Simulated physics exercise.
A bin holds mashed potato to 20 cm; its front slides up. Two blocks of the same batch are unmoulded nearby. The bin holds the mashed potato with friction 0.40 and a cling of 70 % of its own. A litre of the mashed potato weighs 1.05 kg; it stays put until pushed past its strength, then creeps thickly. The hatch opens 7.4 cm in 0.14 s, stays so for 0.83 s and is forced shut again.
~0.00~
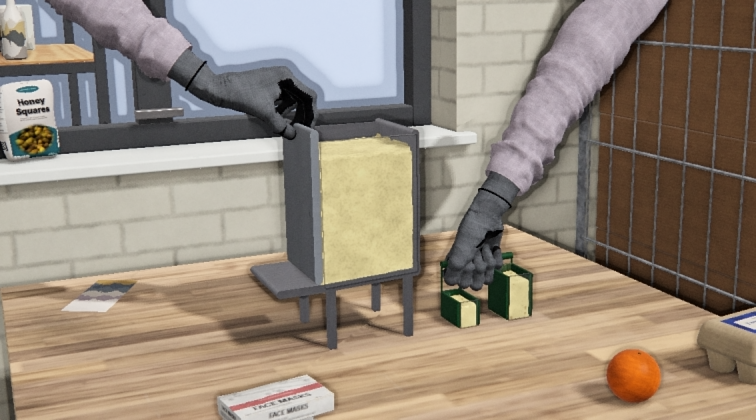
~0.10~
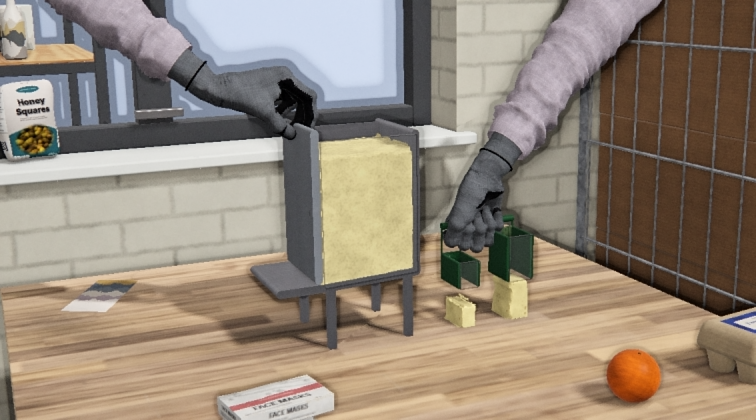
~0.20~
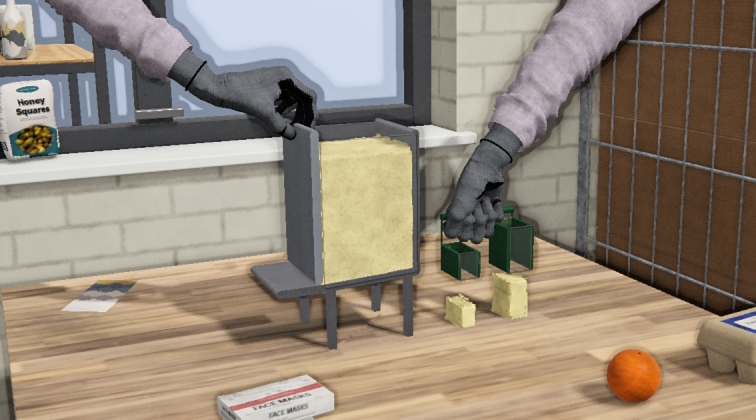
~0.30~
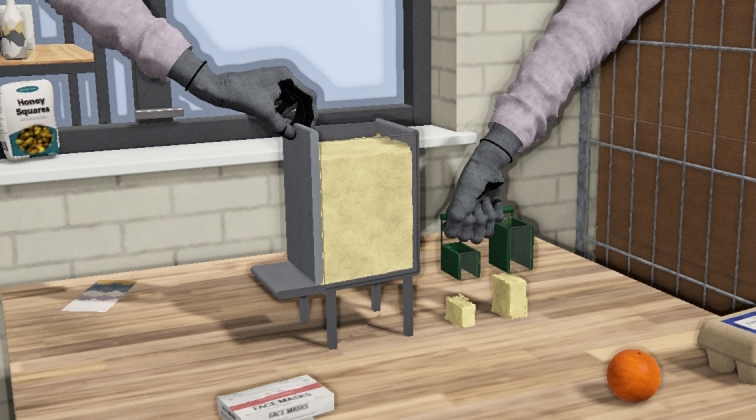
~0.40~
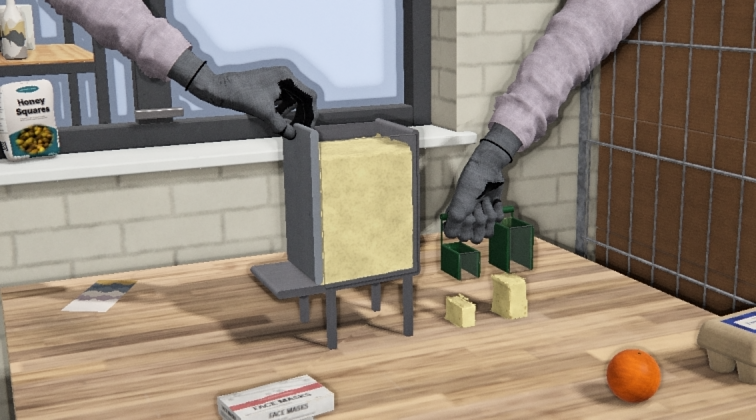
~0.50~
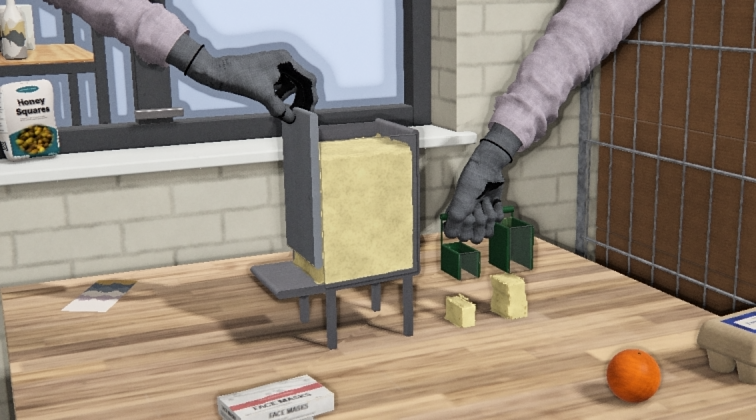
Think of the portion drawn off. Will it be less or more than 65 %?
The result is less than 65 %.
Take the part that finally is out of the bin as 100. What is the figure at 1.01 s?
About 70 %.
After 0.74 s, the hatch is 7.4 cm open and 14 % is out.
After 1.01 s, the hatch is 7.4 cm open and 37 % is out.
After 1.29 s, the hatch is 7.4 cm open and 50 % is out.
After 1.56 s, the hatch is 1.9 cm open and 54 % is out.
After 1.84 s, the hatch is shut and 54 % is out.
